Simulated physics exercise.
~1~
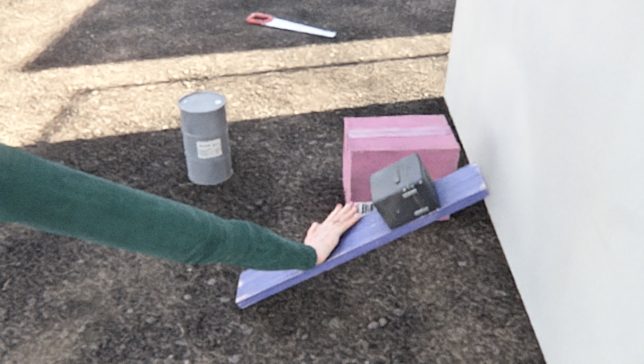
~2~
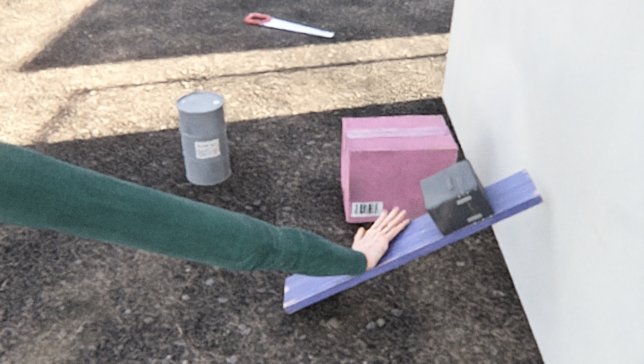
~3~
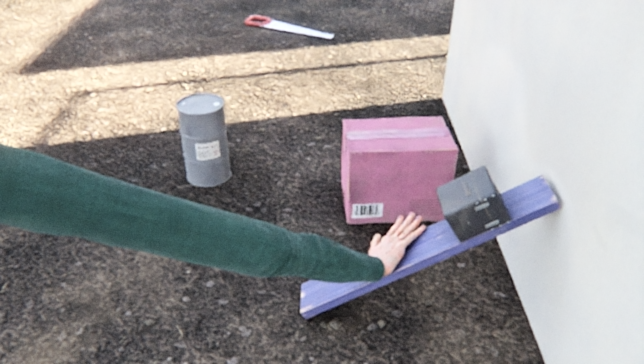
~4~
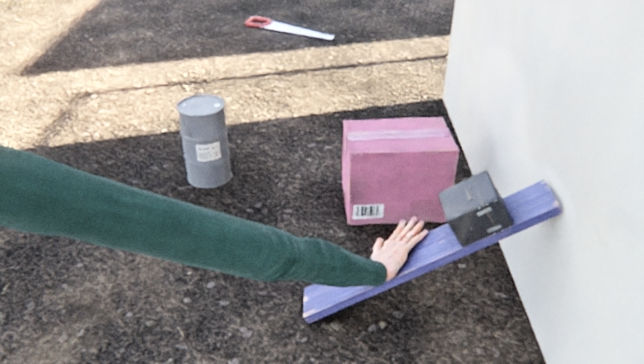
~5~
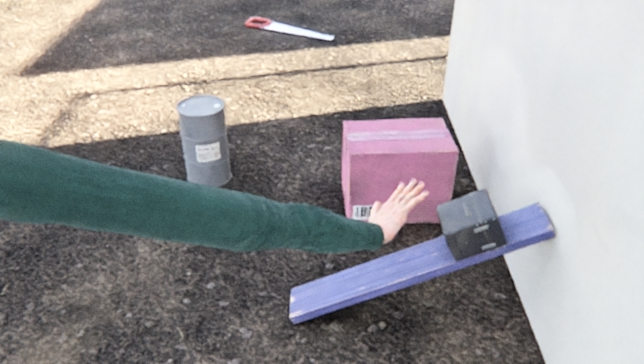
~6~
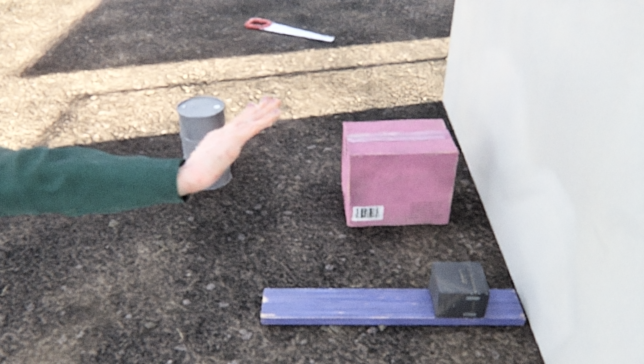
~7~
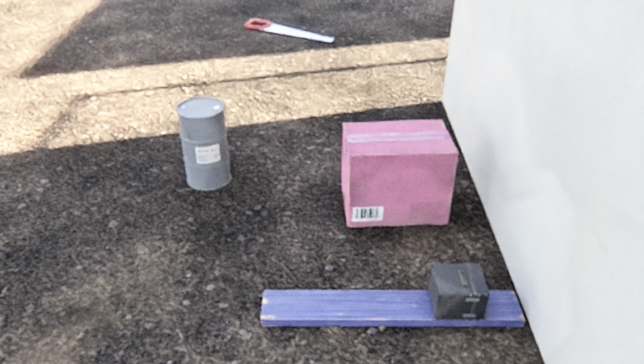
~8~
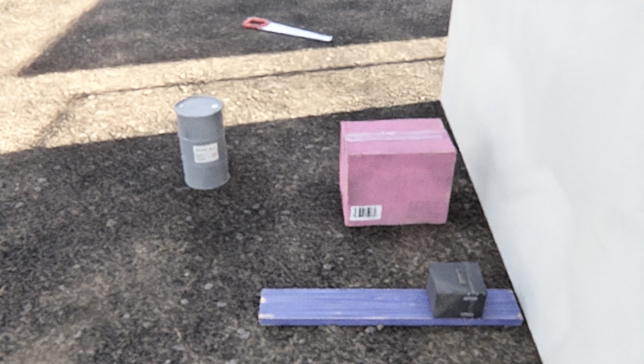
A blue plank with a small dark grey block on it leans toward a white wall at the right, seen from above on rough dark ground by a slightly swaying camera. A pink box stands behind it, a grey canister to the left, and a red-handled saw lies farther back. A green-sleeved arm reaches in from the left, its hand pushing the plank rightward until it rests against the wall. The hand lets go and draws back, and the plank slips down. It ends flat on the ground, the block still on its right end, the box and canister unmoved.
